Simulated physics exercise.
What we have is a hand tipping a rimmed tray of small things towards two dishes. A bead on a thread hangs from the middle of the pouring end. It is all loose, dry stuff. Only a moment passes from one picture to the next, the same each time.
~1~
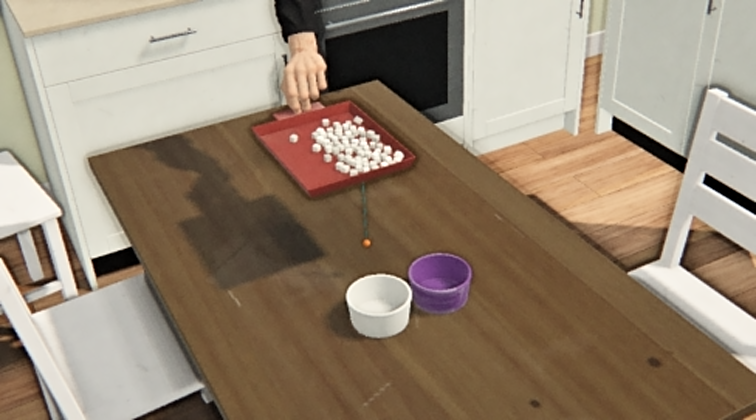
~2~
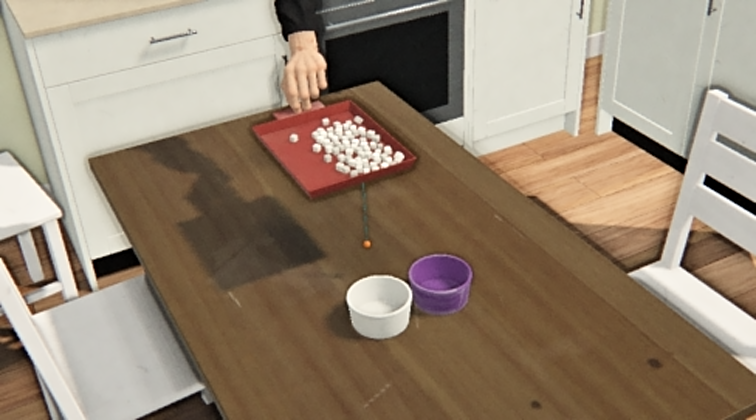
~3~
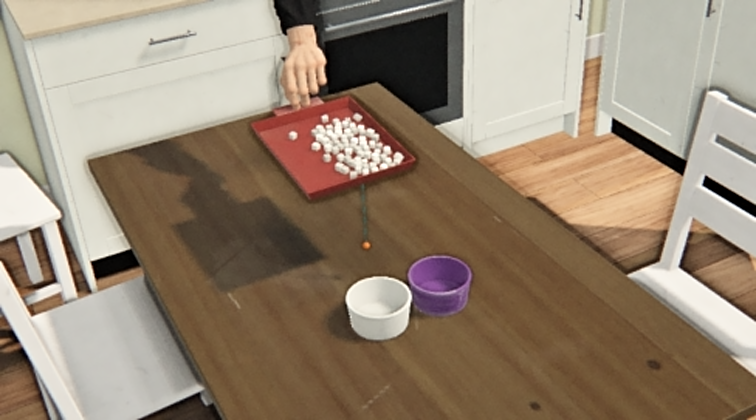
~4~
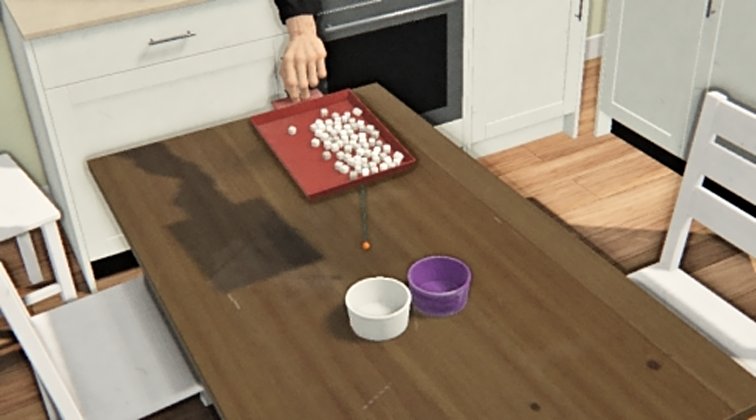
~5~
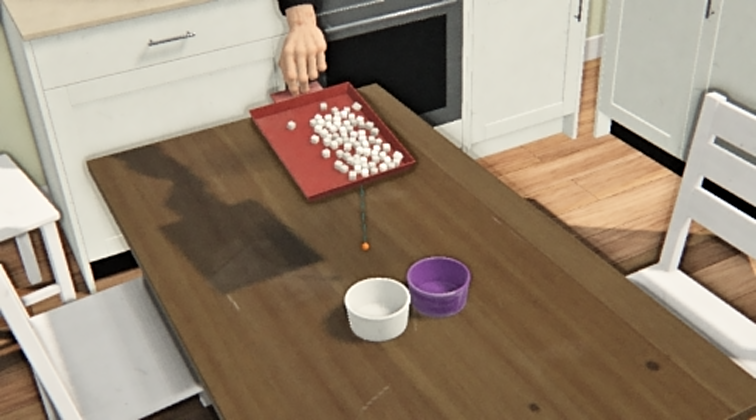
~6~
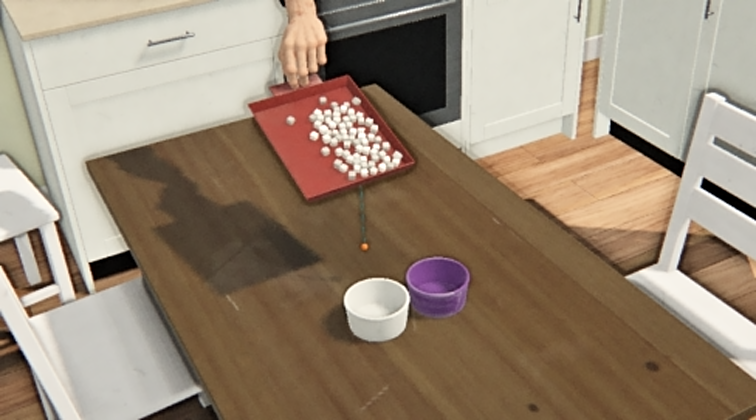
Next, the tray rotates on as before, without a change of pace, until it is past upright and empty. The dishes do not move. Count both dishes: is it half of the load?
In the dishes lies under half of it.
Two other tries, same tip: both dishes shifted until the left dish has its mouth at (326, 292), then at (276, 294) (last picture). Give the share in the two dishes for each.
Roughly 80 per cent, and 40 per cent.
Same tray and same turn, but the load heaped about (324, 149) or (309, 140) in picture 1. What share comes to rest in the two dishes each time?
First some 10, then 0 per cent.
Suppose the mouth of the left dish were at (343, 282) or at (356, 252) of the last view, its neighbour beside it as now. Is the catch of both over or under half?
In turn: More than half; under half.
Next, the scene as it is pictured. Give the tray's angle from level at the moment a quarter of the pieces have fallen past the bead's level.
At about 105°.
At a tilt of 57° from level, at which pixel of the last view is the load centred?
Near (362, 168).
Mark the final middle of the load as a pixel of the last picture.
Around (368, 300).
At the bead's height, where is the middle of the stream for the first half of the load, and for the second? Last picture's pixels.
Around (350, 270) and then (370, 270).
Shortly afterwards, tray tipped steeply; the whole lot on the tray.
Next, tray tipped right over; all but a few on the tray; only a few outside both; a little in the air.
Some moments later, tray tipped past a quarter turn; a little in the left dish; a little in the right dish; the bulk outside both.
In the end, tray tipped past a quarter turn; a little in the left dish; a little in the right dish; the bulk outside both.
